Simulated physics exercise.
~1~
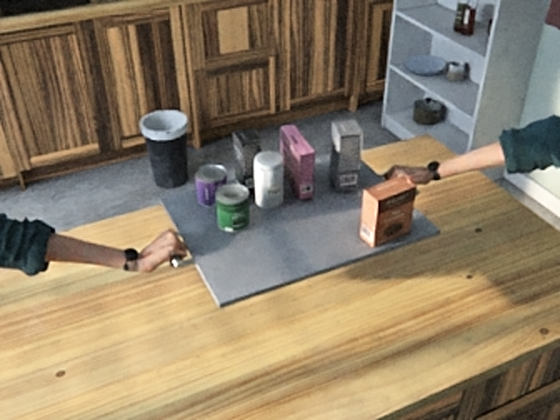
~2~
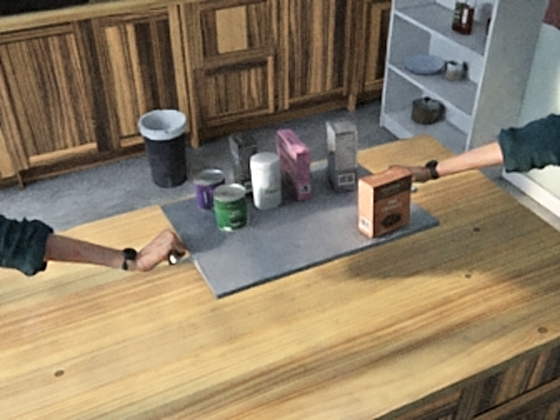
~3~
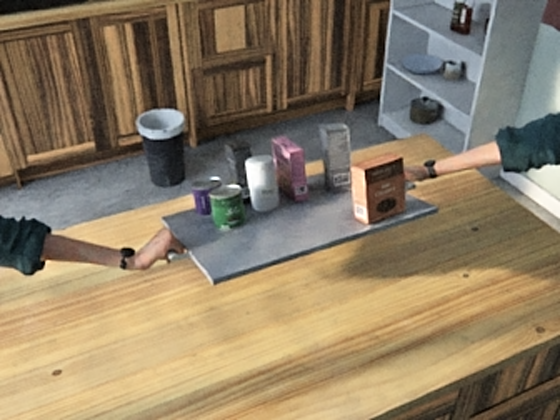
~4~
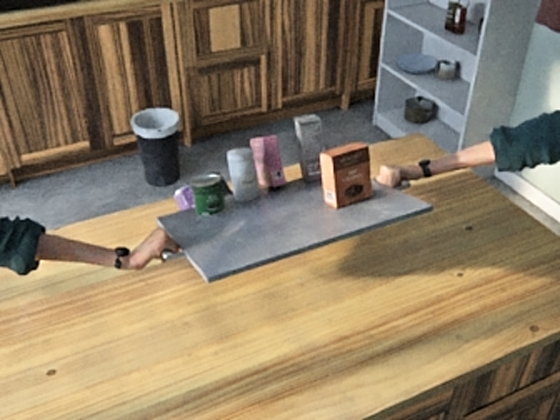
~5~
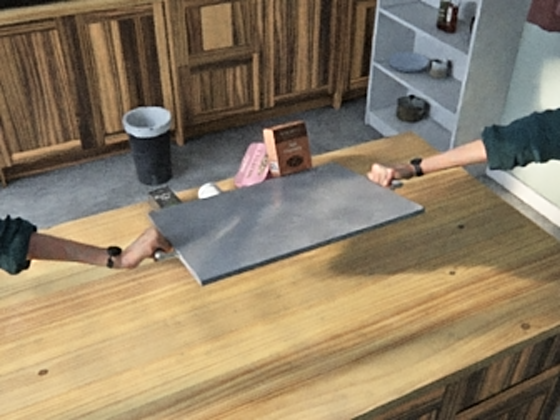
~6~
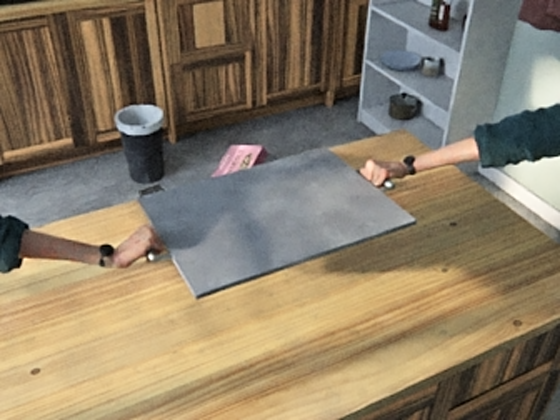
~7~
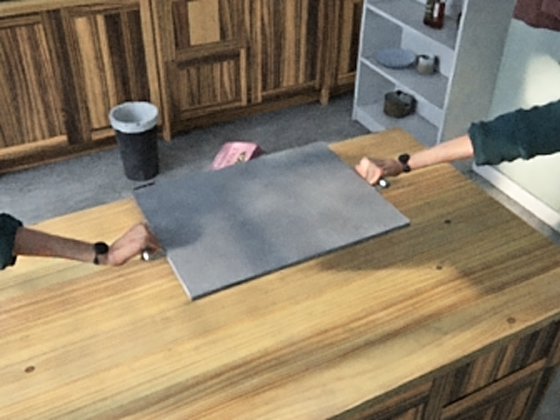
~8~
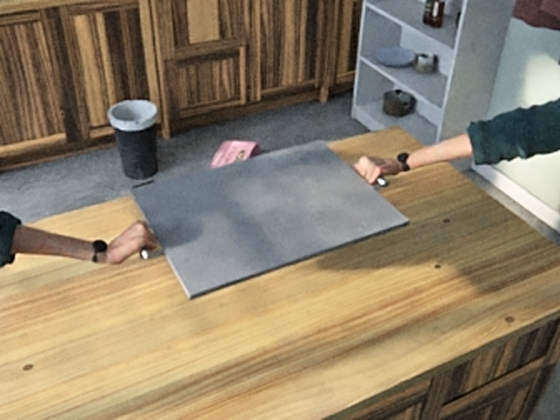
In this clip, two hands raise and tip a rimless grey tray of cartons, packets, tins and a jar away from the viewer above a wooden table, and the items topple and slide off the far edge, leaving the tray empty.
